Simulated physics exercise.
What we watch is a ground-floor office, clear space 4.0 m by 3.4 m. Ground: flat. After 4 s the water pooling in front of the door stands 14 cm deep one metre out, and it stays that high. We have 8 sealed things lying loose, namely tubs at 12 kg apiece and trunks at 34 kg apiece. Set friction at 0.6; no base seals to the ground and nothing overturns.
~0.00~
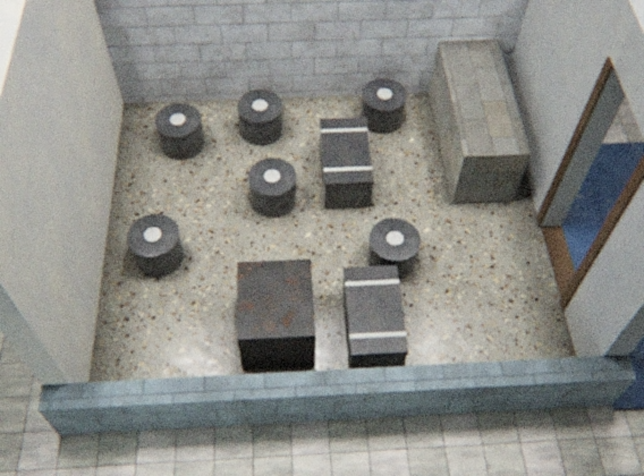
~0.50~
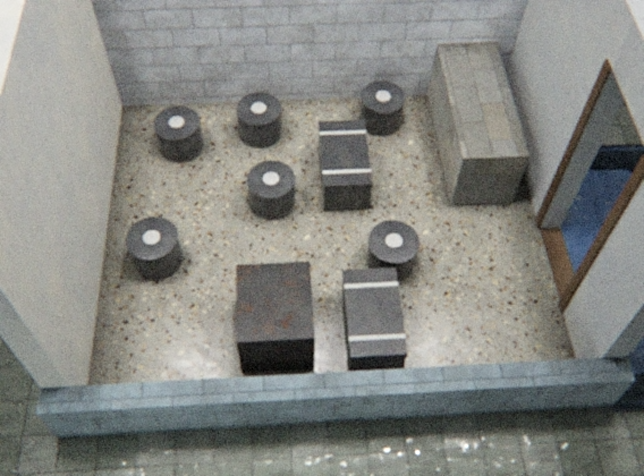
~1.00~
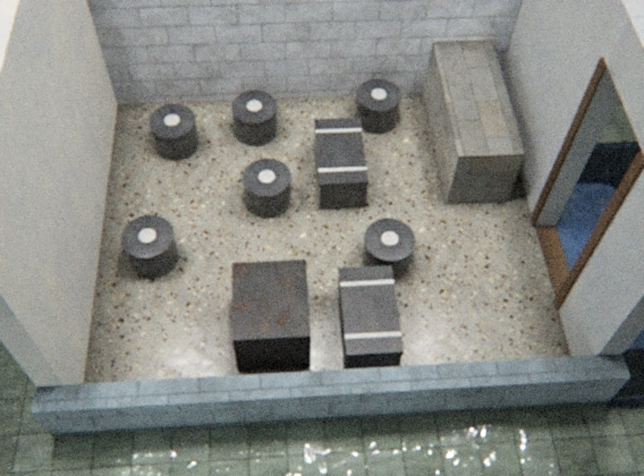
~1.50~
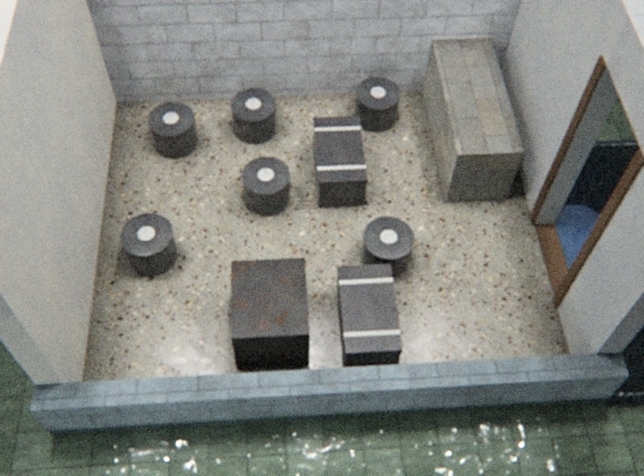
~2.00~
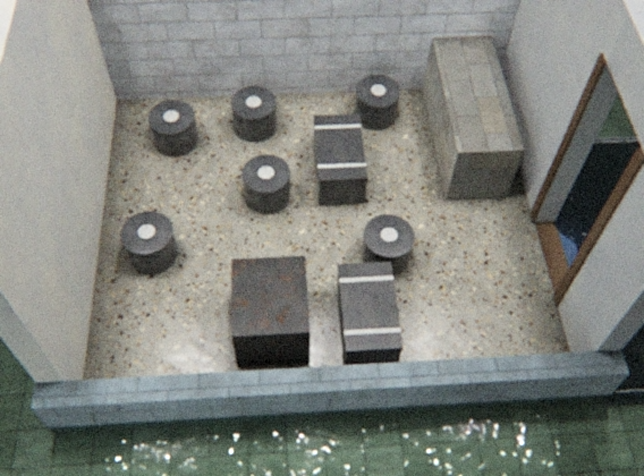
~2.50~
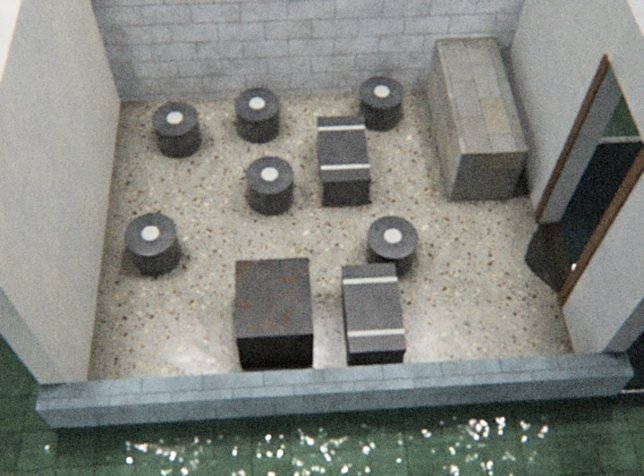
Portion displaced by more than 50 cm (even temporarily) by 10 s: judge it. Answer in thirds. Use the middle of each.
Under a third.
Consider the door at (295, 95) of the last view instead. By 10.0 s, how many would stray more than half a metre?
Then it comes to 0 of them.
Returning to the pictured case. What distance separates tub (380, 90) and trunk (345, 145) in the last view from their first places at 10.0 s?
Shifts: 0 cm / 0 cm.
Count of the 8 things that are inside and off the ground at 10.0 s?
At that instant the tally stands at 0.
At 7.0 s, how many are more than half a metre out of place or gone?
I make it 0 by then.
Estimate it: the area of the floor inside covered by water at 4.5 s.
I'd estimate close to 3.0 m2.
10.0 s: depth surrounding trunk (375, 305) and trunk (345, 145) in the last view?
Close to 5 and 5 centimetres.
After 3.5 s 0 of 8 are over 50 cm from their spots; 0 afloat.
After 4.5 s 0 of 8 are over 50 cm from their spots; 0 afloat.
After 7.0 s 0 of 8 are over 50 cm from their spots; 0 afloat.
After 10.0 s 0 of 8 are over 50 cm from their spots, and 0 have been at some point; 0 afloat.
